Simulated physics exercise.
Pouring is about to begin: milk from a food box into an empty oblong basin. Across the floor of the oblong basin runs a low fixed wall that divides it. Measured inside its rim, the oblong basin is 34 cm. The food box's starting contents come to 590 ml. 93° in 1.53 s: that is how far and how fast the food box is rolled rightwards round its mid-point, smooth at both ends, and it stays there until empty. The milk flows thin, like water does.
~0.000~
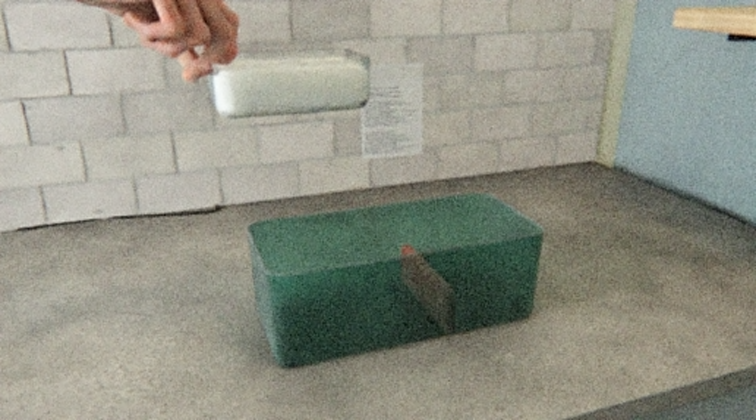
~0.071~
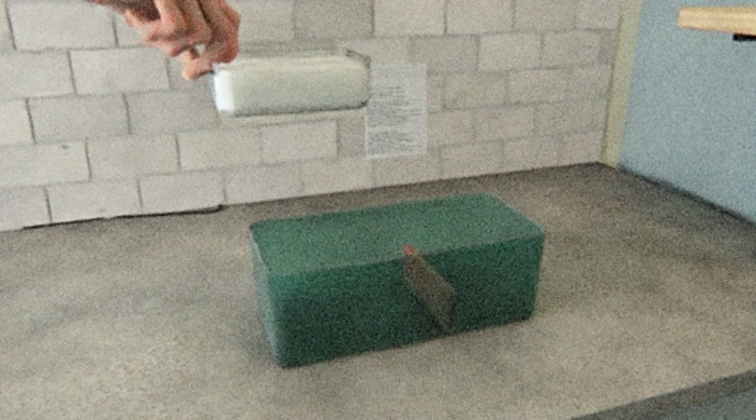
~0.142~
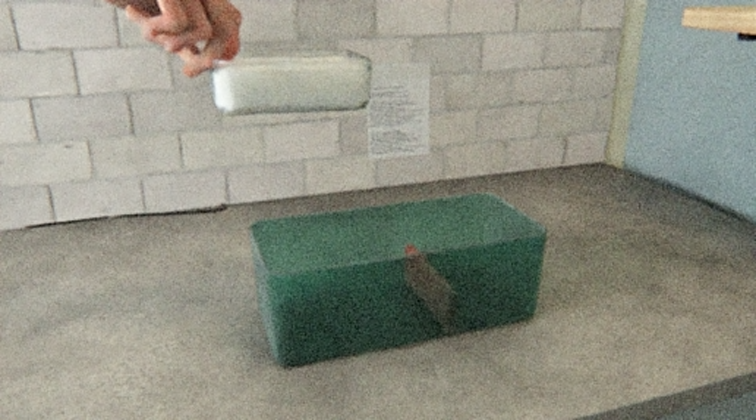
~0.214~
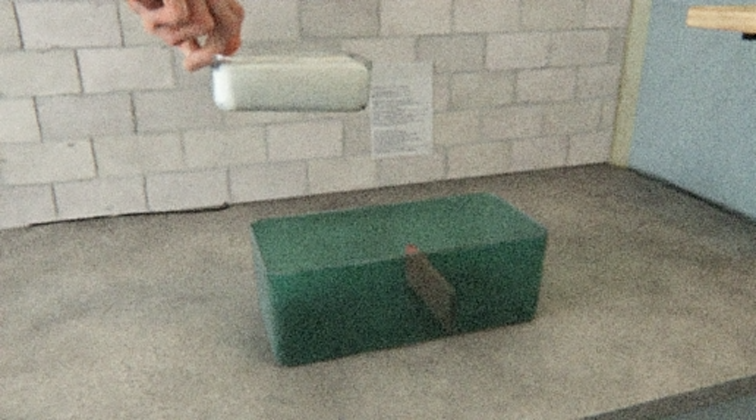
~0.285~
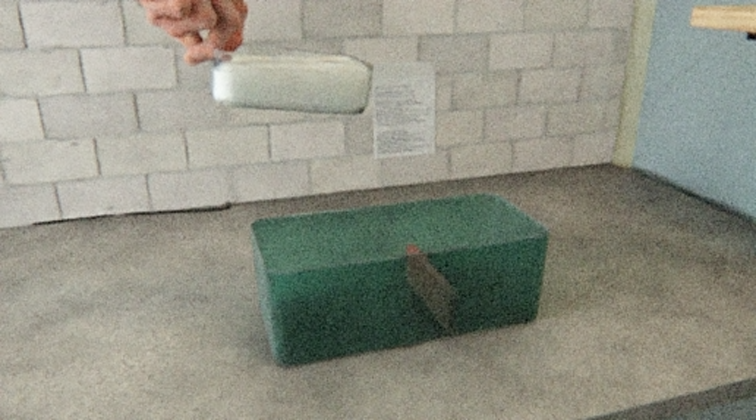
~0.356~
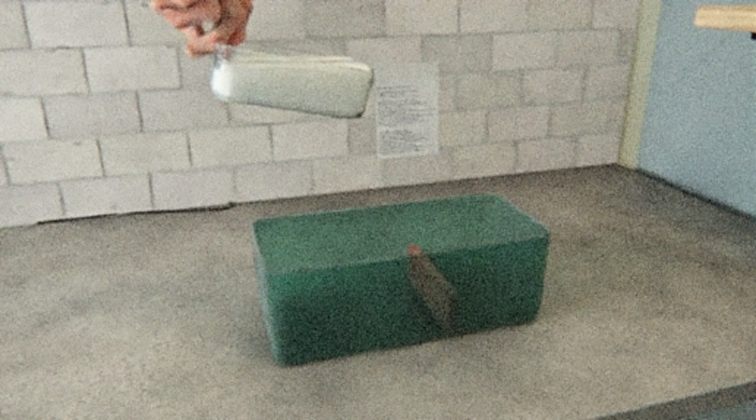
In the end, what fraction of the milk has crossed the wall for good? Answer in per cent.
In the end about 42 per cent has crossed for good.
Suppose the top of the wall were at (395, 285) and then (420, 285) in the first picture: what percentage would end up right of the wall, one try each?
I'd put it at about 70 per cent for the first and about 55 per cent for the second.
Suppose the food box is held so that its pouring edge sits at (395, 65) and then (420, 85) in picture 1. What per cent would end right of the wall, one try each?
70 then 80 %.
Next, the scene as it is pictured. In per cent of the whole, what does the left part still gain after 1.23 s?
Change: Approx. 12 %.
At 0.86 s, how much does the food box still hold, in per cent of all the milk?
Roughly 28 percent.
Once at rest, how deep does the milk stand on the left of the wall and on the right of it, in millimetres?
10 mm left, 14 mm right.
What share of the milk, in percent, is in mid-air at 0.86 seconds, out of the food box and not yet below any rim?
Near 42 per cent at that moment.
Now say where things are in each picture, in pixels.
It leans 0°; its right rim is at (357, 55); the milk meets the walls at (212, 68) and (354, 60); the oblong basin's rim runs from (256, 249) to (515, 211); the wall's top is at (427, 268), in the first picture.
It leans 0°; its right rim is at (358, 55); the milk meets the walls at (212, 67) and (355, 61), in the second picture.
It leans 2°; its right rim is at (359, 57); the milk meets the walls at (213, 66) and (356, 61), in the third picture.
It leans 4°; its right rim is at (360, 59); the milk meets the walls at (213, 64) and (357, 61), in the fourth picture.
It leans 8°; its right rim is at (361, 63); the milk meets the walls at (214, 63) and (359, 61), in the fifth picture.
It leans 12°; its right rim is at (362, 68); the milk meets the walls at (215, 63) and (361, 64); 2 per cent is over the edge, in the sixth picture.
Then, 0.86 s in, the tilt is 55° and 27 per cent is still to pour, 16 is left of the wall and 15 right of it.
Then, 1.23 s in, the tilt is 84° and 7 per cent is still to pour, 42 is left of the wall and 42 right of it.
Then, 1.61 s in, the tilt is 93° and 2 per cent is still to pour, 52 is left of the wall and 42 right of it.
Then, 2.03 s in, the tilt is 93° and 0 per cent is still to pour, 54 is left of the wall and 42 right of it.
Finally, 54 per cent lies left of the wall, 42 right of it and 3 outside.
